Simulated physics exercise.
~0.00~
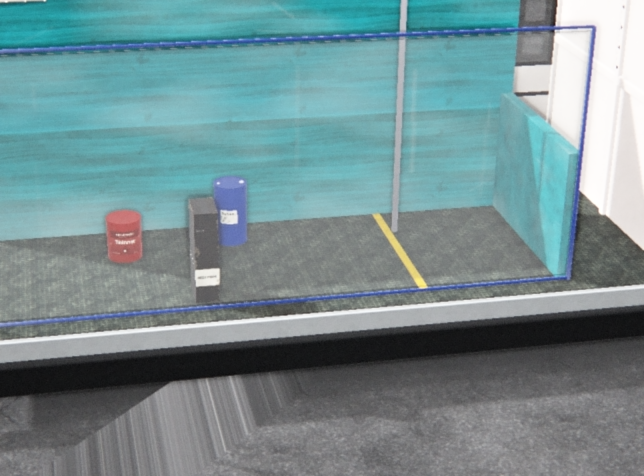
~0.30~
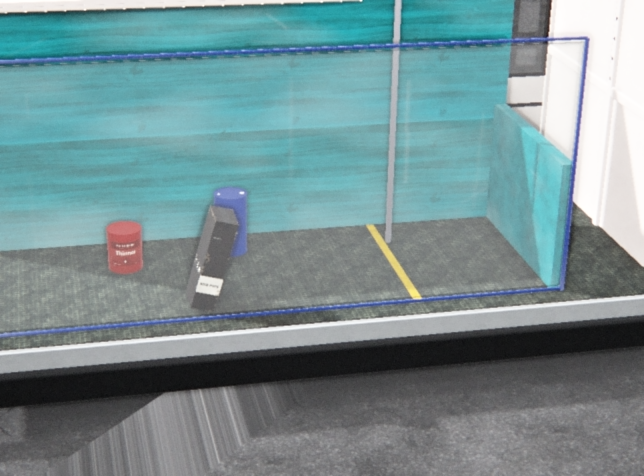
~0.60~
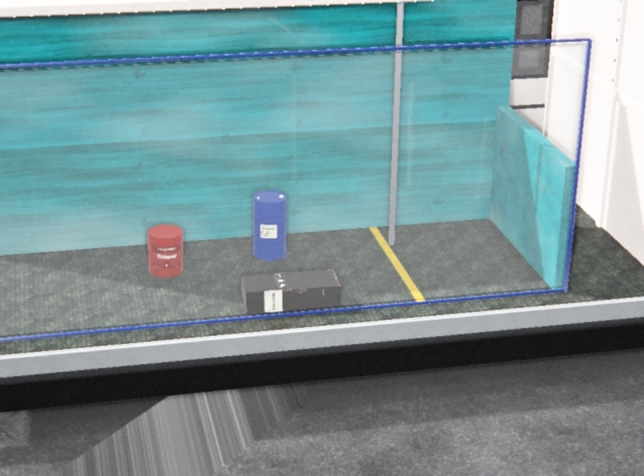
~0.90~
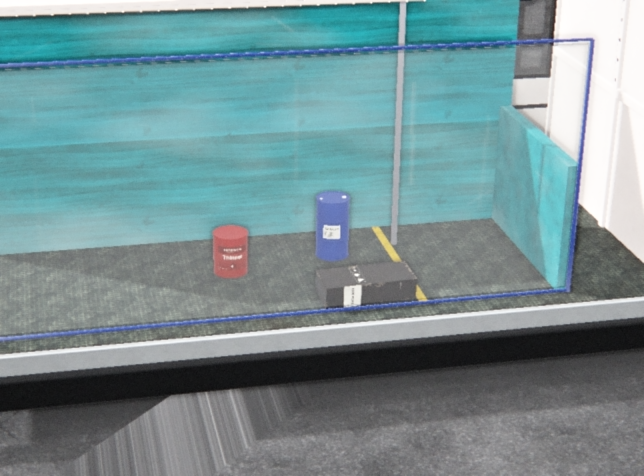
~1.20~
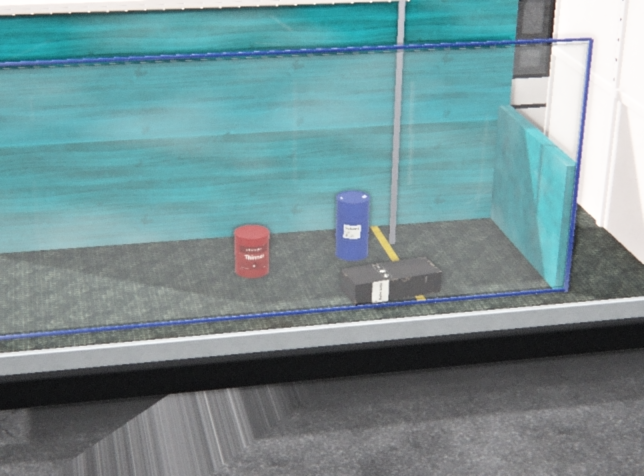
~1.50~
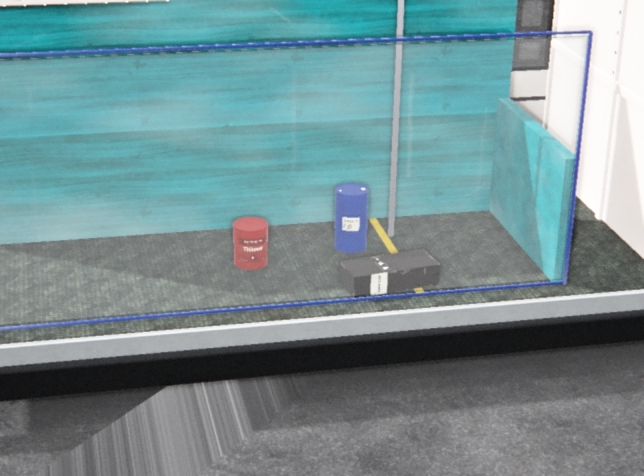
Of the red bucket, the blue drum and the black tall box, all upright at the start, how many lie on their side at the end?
One of them lies on its side at the end, the black tall box.
